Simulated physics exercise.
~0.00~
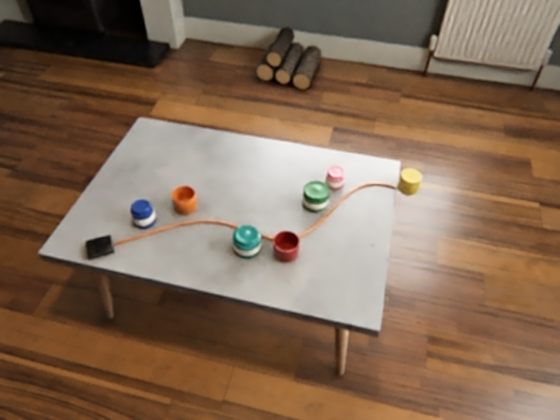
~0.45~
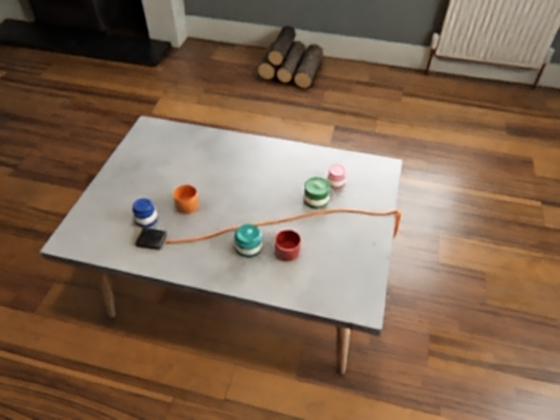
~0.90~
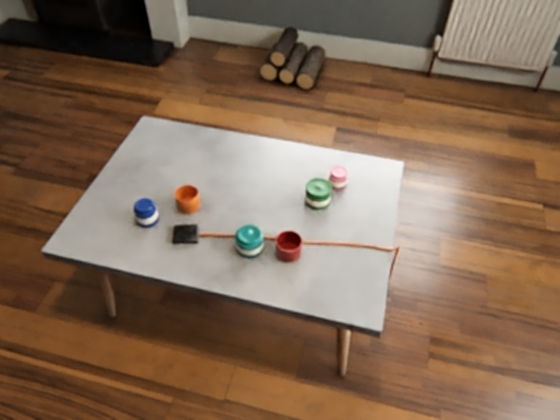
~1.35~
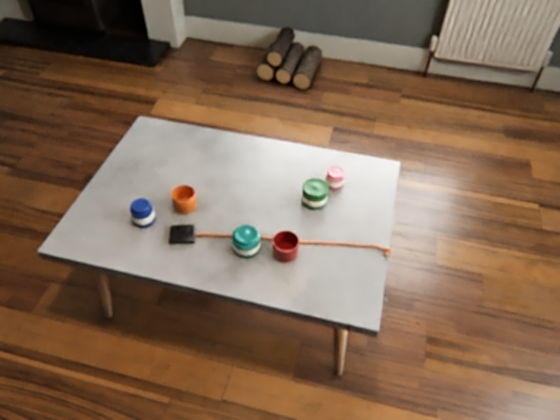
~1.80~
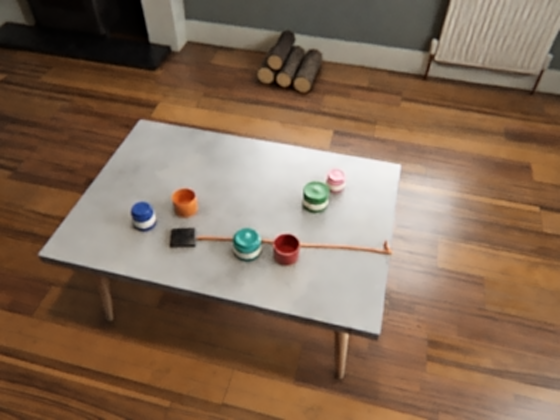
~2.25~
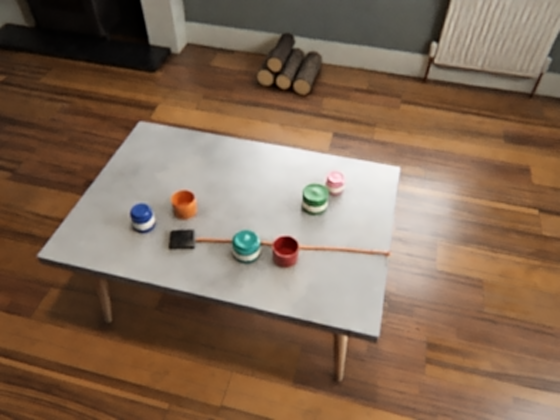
At the start, a black phone lies near the left edge of a pale table, joined by a thin orange cable to a small yellow object at the right edge, with several colourful jars and cups between them. The yellow object drops out of sight past the right edge, and the cable pulls straighter as the phone slides right, past the blue jar. The phone slides a little farther, stopping below the orange cup. The cable's far end shifts slightly at the edge. At the end, the phone rests on the table, and the jars and cups stand where they were.
